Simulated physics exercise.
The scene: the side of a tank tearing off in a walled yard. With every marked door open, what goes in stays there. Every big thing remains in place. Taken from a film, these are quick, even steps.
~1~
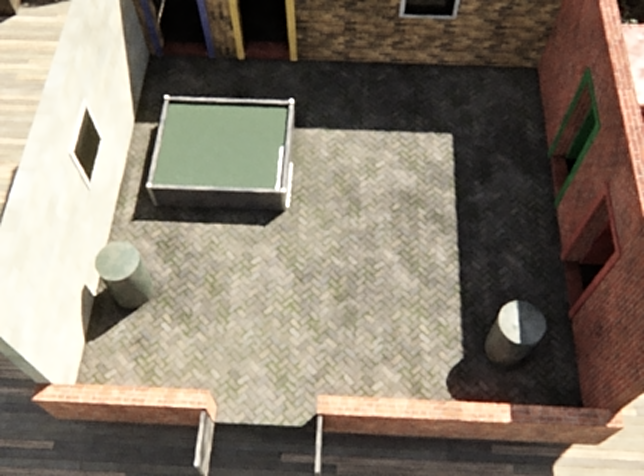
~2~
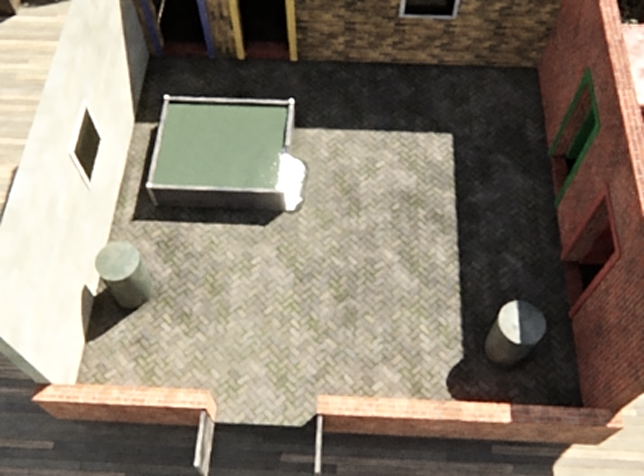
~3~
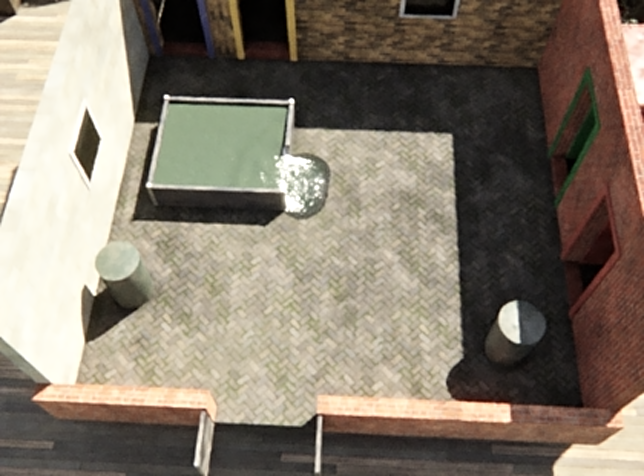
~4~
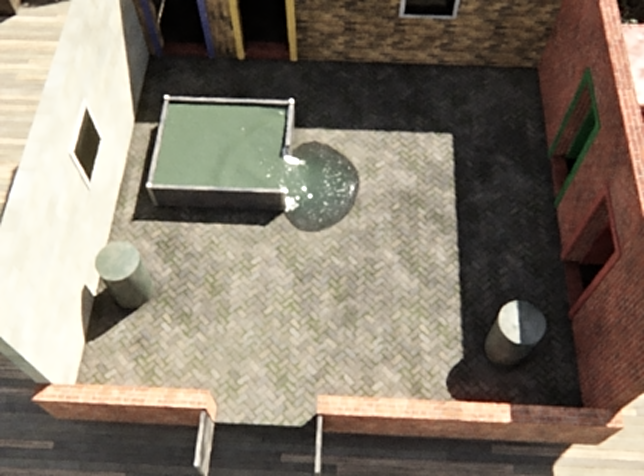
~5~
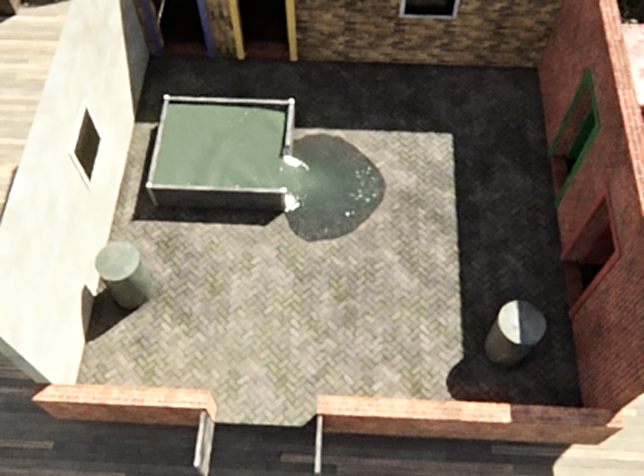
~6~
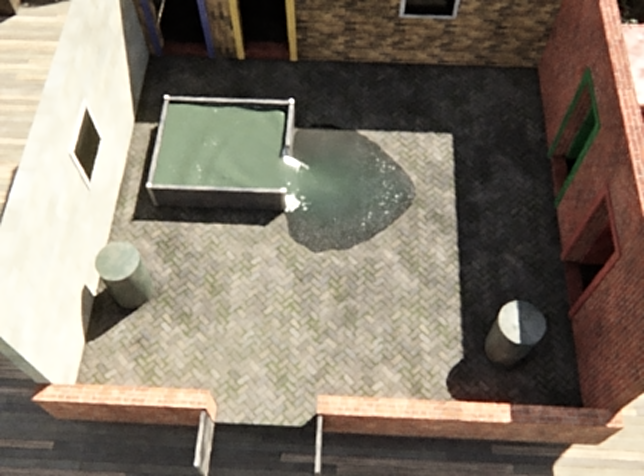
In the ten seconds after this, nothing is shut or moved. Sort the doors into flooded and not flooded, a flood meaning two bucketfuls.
Sorted: Green door - not flooded; yellow door - not flooded; blue door - not flooded; red door - flooded.
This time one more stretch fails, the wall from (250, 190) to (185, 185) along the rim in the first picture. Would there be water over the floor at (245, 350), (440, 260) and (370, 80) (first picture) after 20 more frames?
Sequence: Wetted / spared / spared.
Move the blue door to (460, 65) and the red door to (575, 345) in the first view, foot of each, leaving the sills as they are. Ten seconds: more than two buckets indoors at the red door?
As I see it, the red door comes in higher.
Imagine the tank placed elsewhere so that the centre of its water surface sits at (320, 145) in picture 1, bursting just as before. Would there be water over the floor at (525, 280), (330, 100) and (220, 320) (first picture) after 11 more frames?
In order: Submerged, untouched, untouched.
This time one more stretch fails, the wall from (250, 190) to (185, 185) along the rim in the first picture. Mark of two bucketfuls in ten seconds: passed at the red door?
Red door: Falls short.
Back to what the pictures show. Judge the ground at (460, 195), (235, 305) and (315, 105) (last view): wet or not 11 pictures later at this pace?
Result, in that order: Wetted / not wetted / not wetted.
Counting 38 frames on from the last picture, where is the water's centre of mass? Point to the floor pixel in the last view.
Somewhere near (378, 203).
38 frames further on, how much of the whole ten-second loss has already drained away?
My reading is near 60 per cent.
A moment on, water covers 20 % of the floor; the green door not reached, the yellow door not reached, the blue door not reached, the red door not reached.
Next, water covers 35 % of the floor; the green door wet at the sill, nothing in, the yellow door not reached, the blue door not reached, the red door not reached.
Then, water covers 45 % of the floor; the green door under two buckets in, the yellow door not reached, the blue door not reached, the red door over two buckets in.
Later, water covers 50 % of the floor; the green door under two buckets in, the yellow door not reached, the blue door not reached, the red door over two buckets in.
In the end, water covers 75 % of the floor; the green door under two buckets in, the yellow door wet at the sill, nothing in, the blue door not reached, the red door far over two buckets in.
